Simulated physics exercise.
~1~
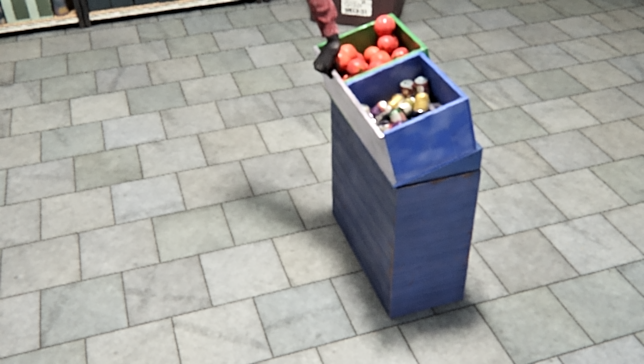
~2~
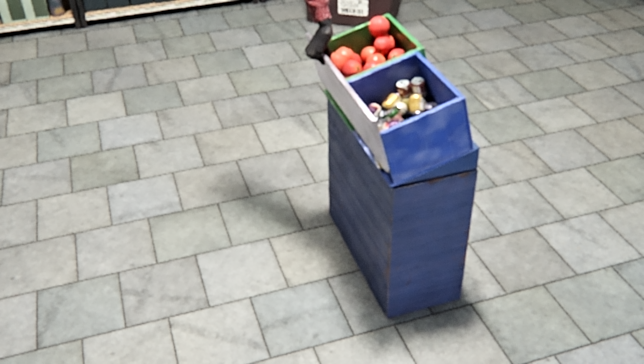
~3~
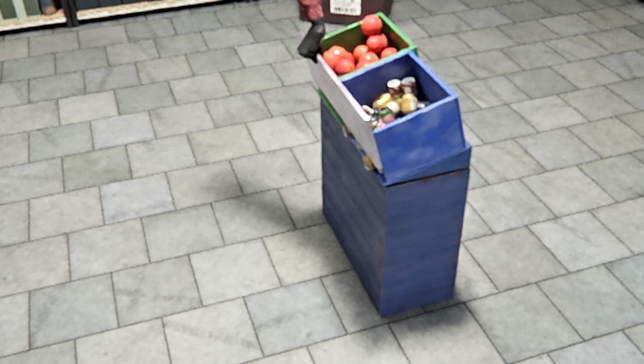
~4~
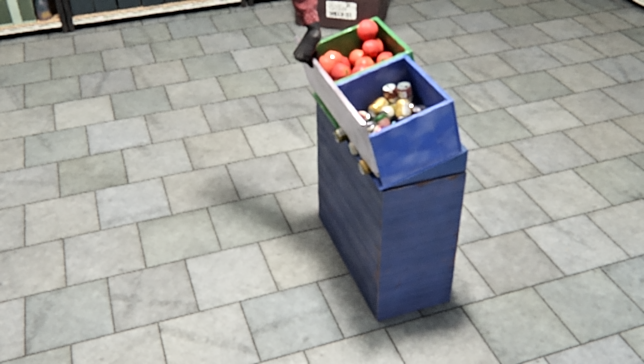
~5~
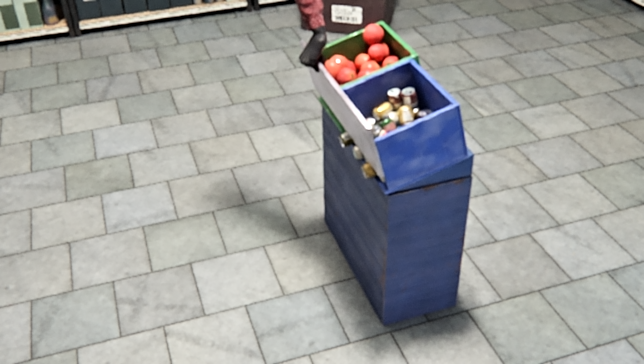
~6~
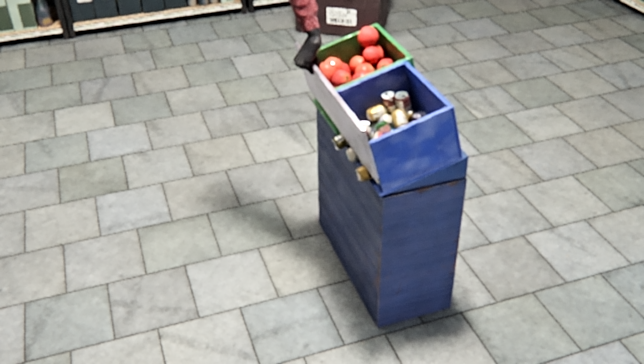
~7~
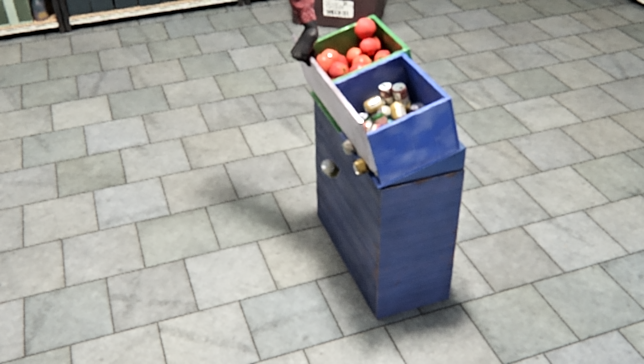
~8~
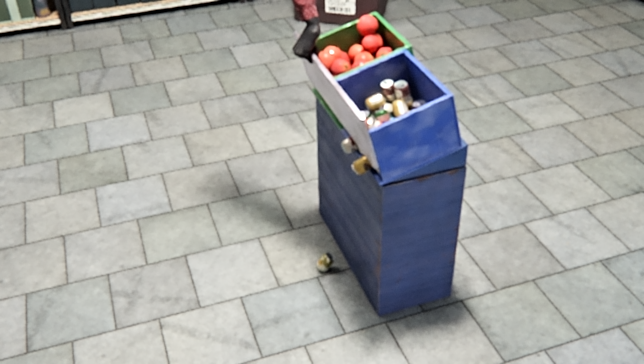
On a paved floor, small cans slipping out under the raised gate of a blue chute beside red tomatoes, one dropping to the ground.
